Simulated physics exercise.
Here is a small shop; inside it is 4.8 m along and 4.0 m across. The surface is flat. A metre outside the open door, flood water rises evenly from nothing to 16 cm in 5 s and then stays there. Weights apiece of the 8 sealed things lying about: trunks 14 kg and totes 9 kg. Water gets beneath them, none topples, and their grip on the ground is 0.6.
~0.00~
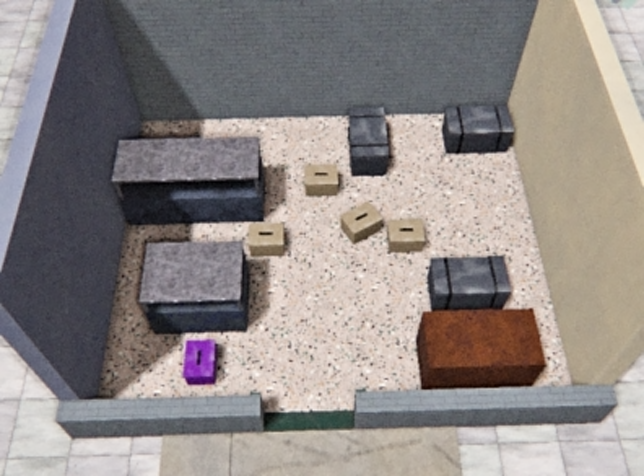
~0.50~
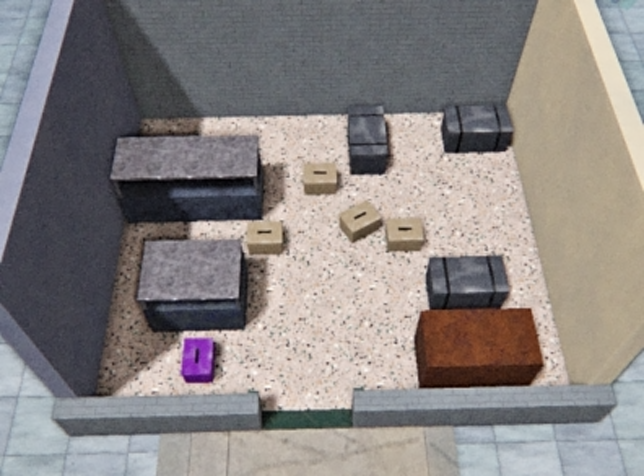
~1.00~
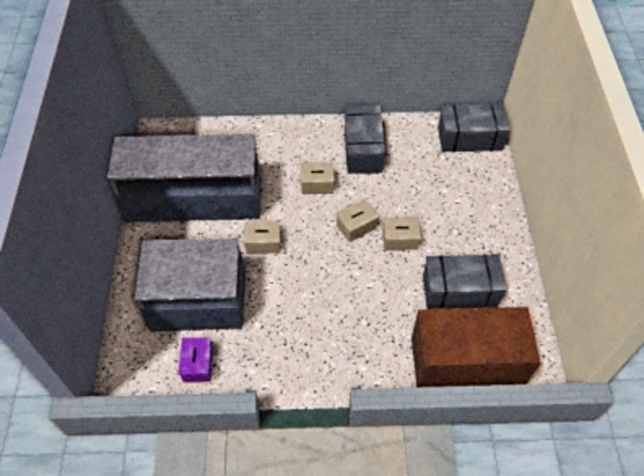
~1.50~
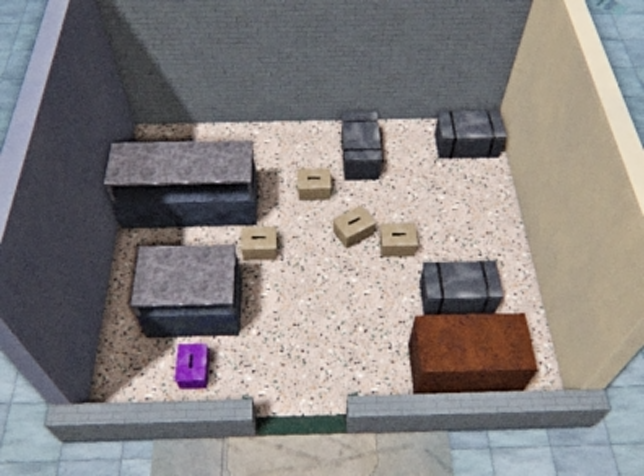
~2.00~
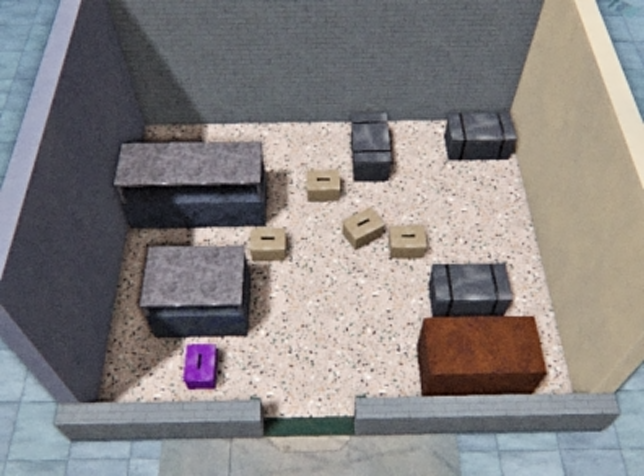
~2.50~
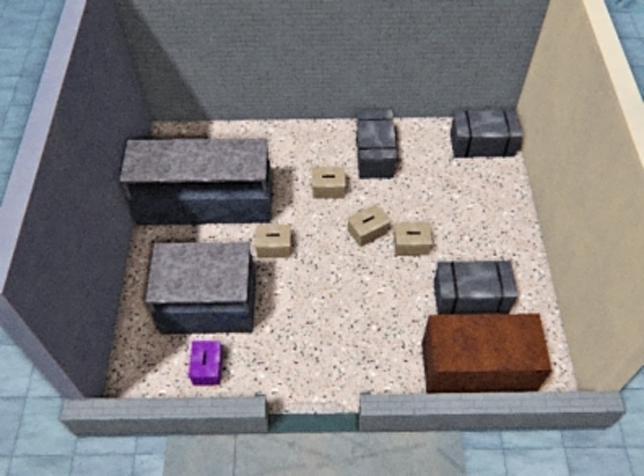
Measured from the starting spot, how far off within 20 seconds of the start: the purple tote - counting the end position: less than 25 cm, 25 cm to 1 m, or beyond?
Purple tote stays put.
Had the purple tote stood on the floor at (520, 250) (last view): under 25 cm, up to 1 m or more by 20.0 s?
It moves a short way.
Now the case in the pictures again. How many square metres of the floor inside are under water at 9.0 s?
About 13 m2.
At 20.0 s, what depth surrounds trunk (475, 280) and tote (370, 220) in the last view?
Roughly 6 and 9 cm.
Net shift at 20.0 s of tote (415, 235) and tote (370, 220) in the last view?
In that order: 80 cm, 200 cm.
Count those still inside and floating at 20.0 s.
I count 7.
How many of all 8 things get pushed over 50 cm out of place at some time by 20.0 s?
I count 5.
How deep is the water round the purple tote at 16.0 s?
About 6 cm.
After 4.0 s the purple tote is near (205, 358), 0.0 m from its start, aground; 0 afloat.
After 9.0 s the purple tote is near (205, 358), 0.0 m from its start, aground; 0 afloat.
After 16.0 s the purple tote is near (205, 358), 0.0 m from its start, aground; 4 afloat.
After 20.0 s the purple tote is near (205, 358), 0.0 m from its start, aground; 7 afloat.
